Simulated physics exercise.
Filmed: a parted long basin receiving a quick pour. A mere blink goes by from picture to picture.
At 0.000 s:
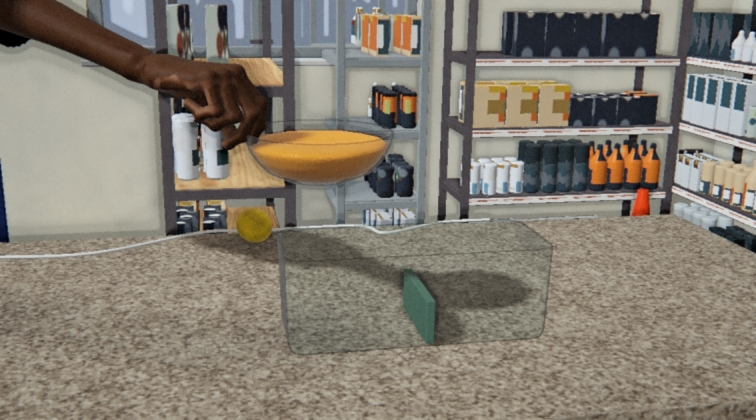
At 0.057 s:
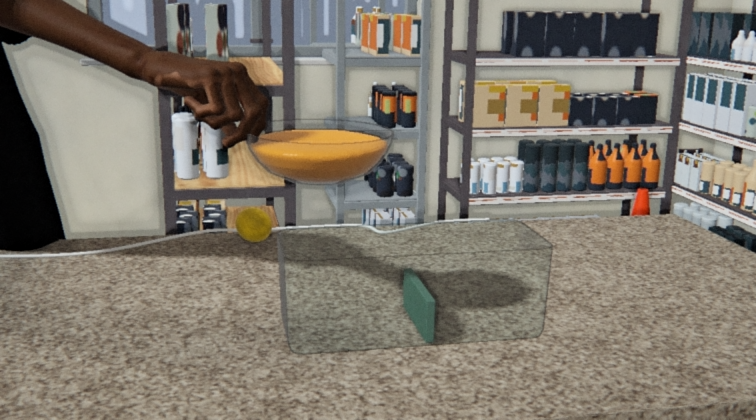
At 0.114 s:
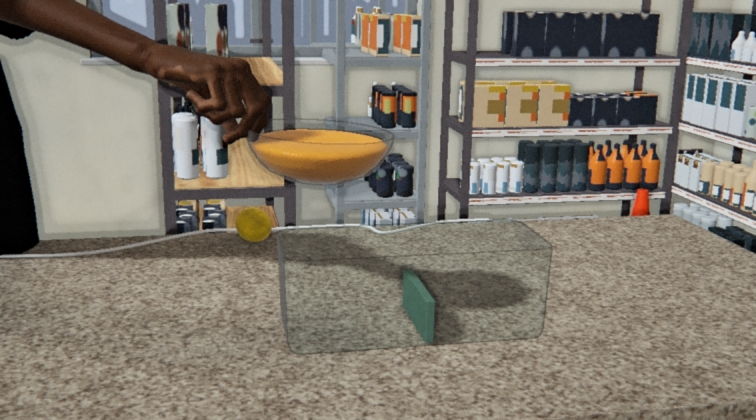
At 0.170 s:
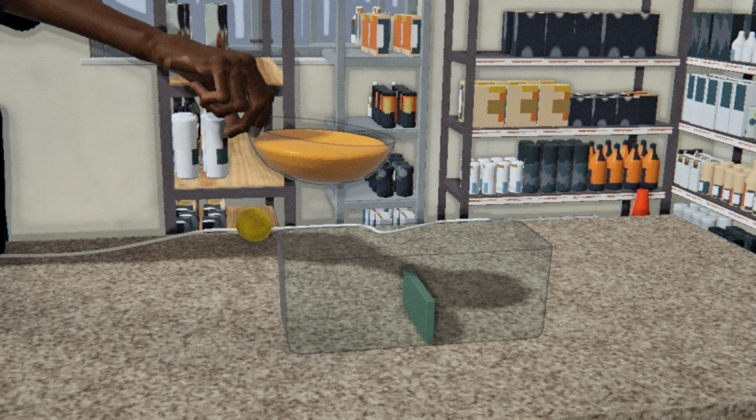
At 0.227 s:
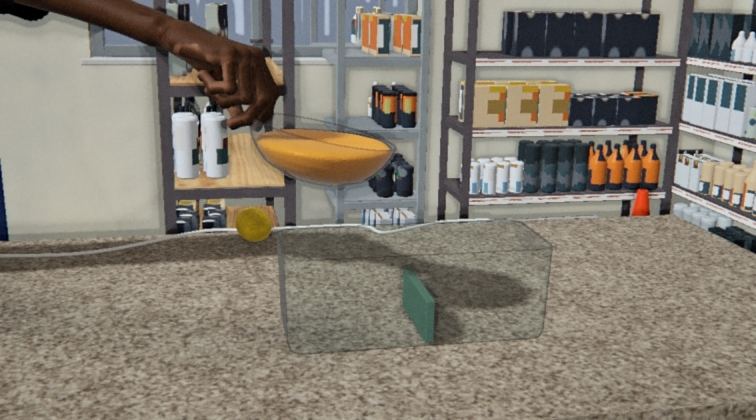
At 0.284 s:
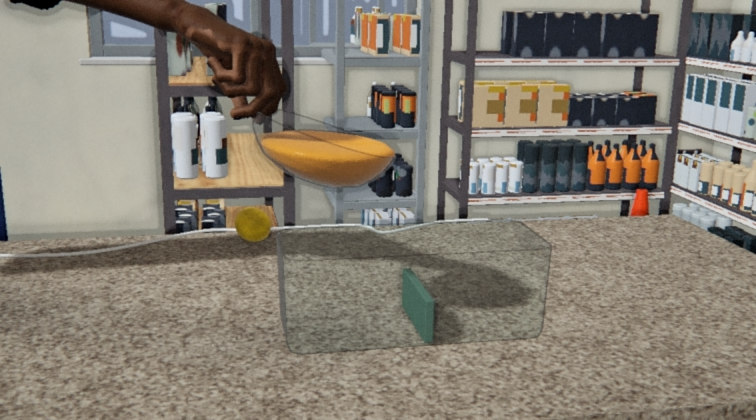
A hand tilting a clear bowl of orange juice gradually rightward above a clear long basin with a green dividing wall.
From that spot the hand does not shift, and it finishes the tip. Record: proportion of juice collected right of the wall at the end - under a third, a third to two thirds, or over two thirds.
Midrange share.
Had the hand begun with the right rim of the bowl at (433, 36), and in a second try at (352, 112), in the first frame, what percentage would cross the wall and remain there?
About 80 and 5 per cent.
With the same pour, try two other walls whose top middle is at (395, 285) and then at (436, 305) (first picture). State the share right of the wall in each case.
Result: 80 % first, 40 % second.
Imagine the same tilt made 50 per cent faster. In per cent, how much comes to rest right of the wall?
I'd estimate about 40 percent ends up there.
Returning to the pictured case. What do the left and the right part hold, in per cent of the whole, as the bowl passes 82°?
Left: 20 %; right: 50 %.
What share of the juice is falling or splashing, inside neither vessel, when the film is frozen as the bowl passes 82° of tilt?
Something like 20 per cent of it.
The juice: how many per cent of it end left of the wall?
Share approx. 40 %.
A moment on, the bowl is tipped on its side and 8 per cent is still to pour, 20 is left of the wall and 50 right of it.
Next, the bowl is tipped right over and 0 per cent is still to pour, 40 is left of the wall and 55 right of it.
Then the bowl is tipped right over and 0 per cent is still to pour, 40 is left of the wall and 56 right of it.
Later the bowl is tipped right over and 0 per cent is still to pour, 40 is left of the wall and 56 right of it.
Finally, 40 per cent lies left of the wall, 56 right of it and 5 outside.
